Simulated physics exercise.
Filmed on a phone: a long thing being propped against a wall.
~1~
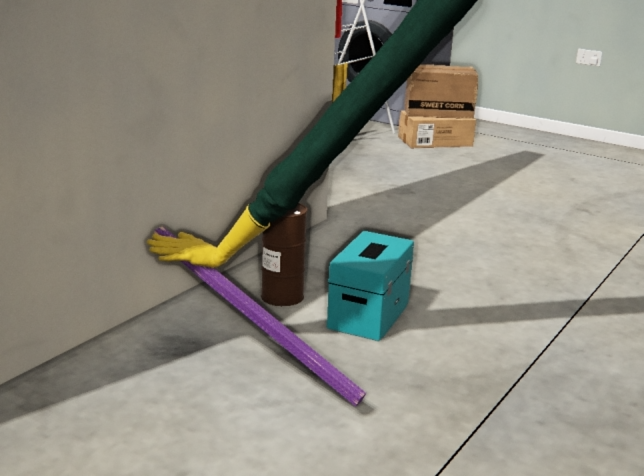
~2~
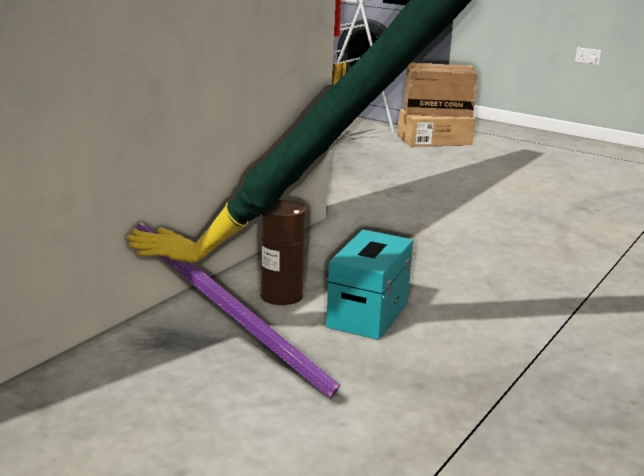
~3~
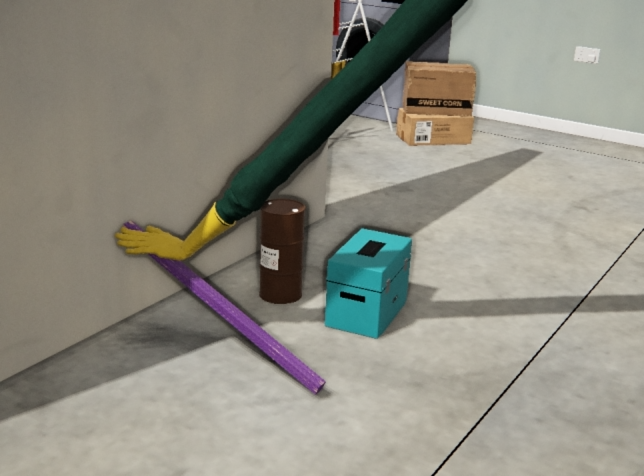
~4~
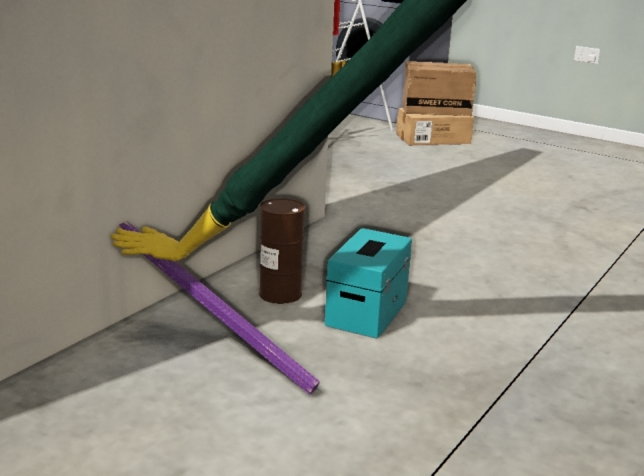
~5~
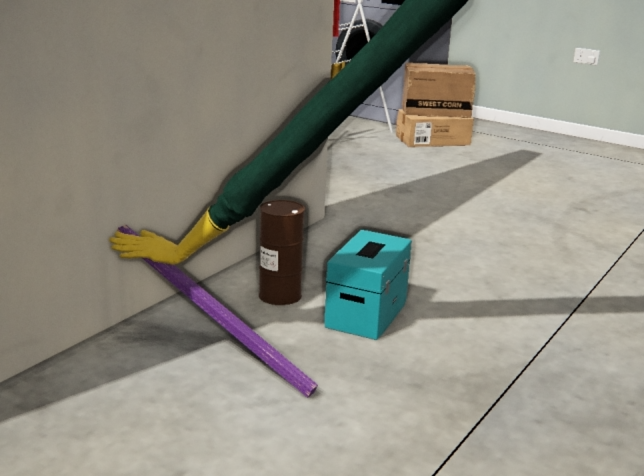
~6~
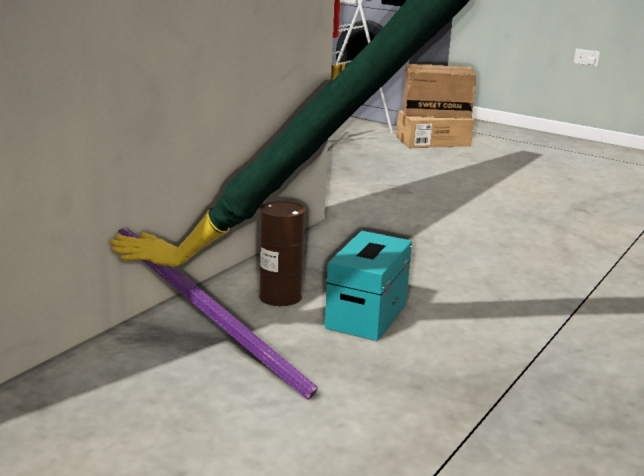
A yellow-gloved hand in a green sleeve moved a purple pole leftward past a brown canister and a turquoise box, leaned it on the gray wall, and kept holding it there, barely moving.
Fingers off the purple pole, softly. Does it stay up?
In the end the pole slips out.
Then, 0.30 s on from there, purple pole 12° lower than it was left near (218, 336).
Then, 0.40 s on from there, purple pole 22° lower than it was left near (220, 355).
In the end, moved from the start, purple pole; the other 2 unmoved. At the end, from the last picture's camera, purple pole near (220, 355). The pole gives way.
